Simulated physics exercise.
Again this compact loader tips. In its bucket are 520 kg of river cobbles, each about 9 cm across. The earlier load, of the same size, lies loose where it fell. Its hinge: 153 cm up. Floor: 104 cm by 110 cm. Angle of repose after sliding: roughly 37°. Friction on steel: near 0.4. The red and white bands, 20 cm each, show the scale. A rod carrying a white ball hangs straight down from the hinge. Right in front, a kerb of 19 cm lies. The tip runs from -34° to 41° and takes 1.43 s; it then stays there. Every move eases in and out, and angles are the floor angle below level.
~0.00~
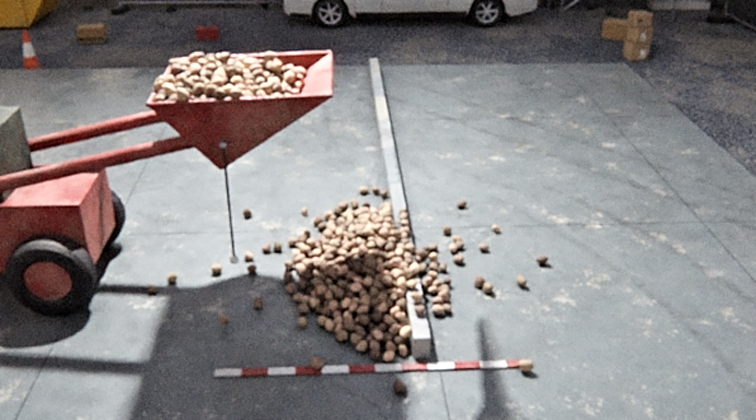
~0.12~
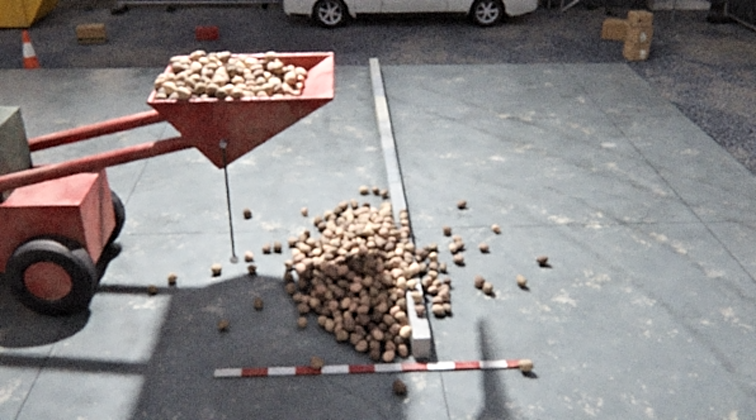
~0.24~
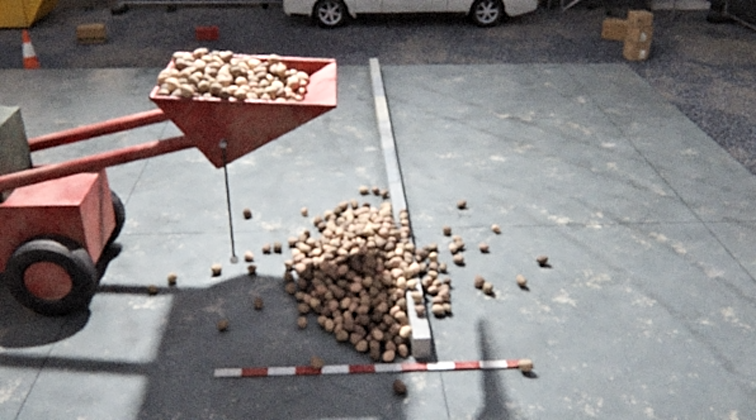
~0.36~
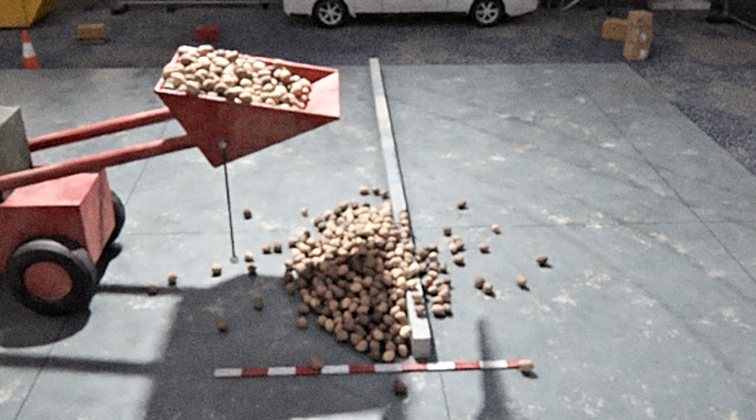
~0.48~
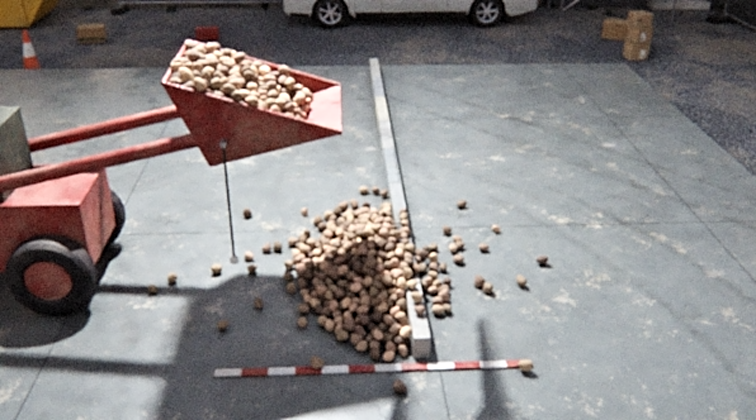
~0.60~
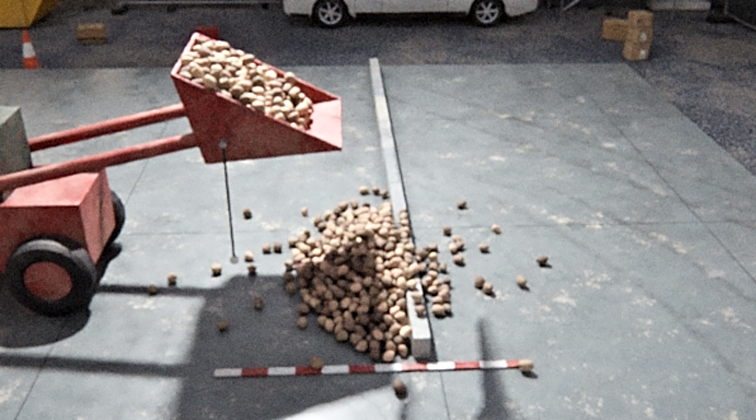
On a grey paved yard, a red loader slowly tilted its raised bucket of rounded stones down toward the right, above a loose heap of similar stones lying against a kerb.
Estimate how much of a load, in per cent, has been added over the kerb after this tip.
Roughly 12 per cent of a load has been added.
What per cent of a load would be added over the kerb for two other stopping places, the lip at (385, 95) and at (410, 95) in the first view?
The first position would add some 65 per cent, the second some 90.
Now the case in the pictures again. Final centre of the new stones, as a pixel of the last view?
Their middle rests near (349, 253).
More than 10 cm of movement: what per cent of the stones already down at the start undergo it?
About 20 %.
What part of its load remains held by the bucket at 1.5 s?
About 40 per cent is held.
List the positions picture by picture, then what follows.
In the first frame, the bucket is at -34°, its lip at (332, 96); the top of the load is at (223, 64). The earlier load is highest near (381, 237), 32 cm above ground level, 95 % on this side of the kerb, 6 % over the kerb.
The second frame shows lip at (333, 98), floor tilted -32°, highest stones at (217, 63); the stones move at 0.1 m/s on average.
The third frame shows lip at (336, 106), floor tilted -28°, highest stones at (207, 61); the stones move at 0.2 m/s on average.
The fourth frame shows lip at (340, 118), floor tilted -22°, highest stones at (201, 57); the stones move at 0.3 m/s on average.
The fifth frame shows lip at (342, 133), floor tilted -14°, highest stones at (198, 53); the stones move at 0.3 m/s on average.
The sixth frame shows lip at (342, 149), floor tilted -5°, highest stones at (203, 50); the stones move at 0.4 m/s on average.
After 1.1 s the floor is at 29°; in per cent of one load, 98 in the bucket, 97 on this side of the kerb, 6 over the kerb; the foremost stones are at (498, 265).
After 1.5 s the floor is at 41°; in per cent of one load, 41 in the bucket, 154 on this side of the kerb, 6 over the kerb; the foremost stones are at (498, 265).
After 1.9 s the floor is at 41°; in per cent of one load, 7 in the bucket, 185 on this side of the kerb, 9 over the kerb; the foremost stones are at (498, 265).
After 4.6 s the floor is at 41°; in per cent of one load, 0 in the bucket, 183 on this side of the kerb, 18 over the kerb; the foremost stones are at (549, 275). Net gain over the kerb, 12.
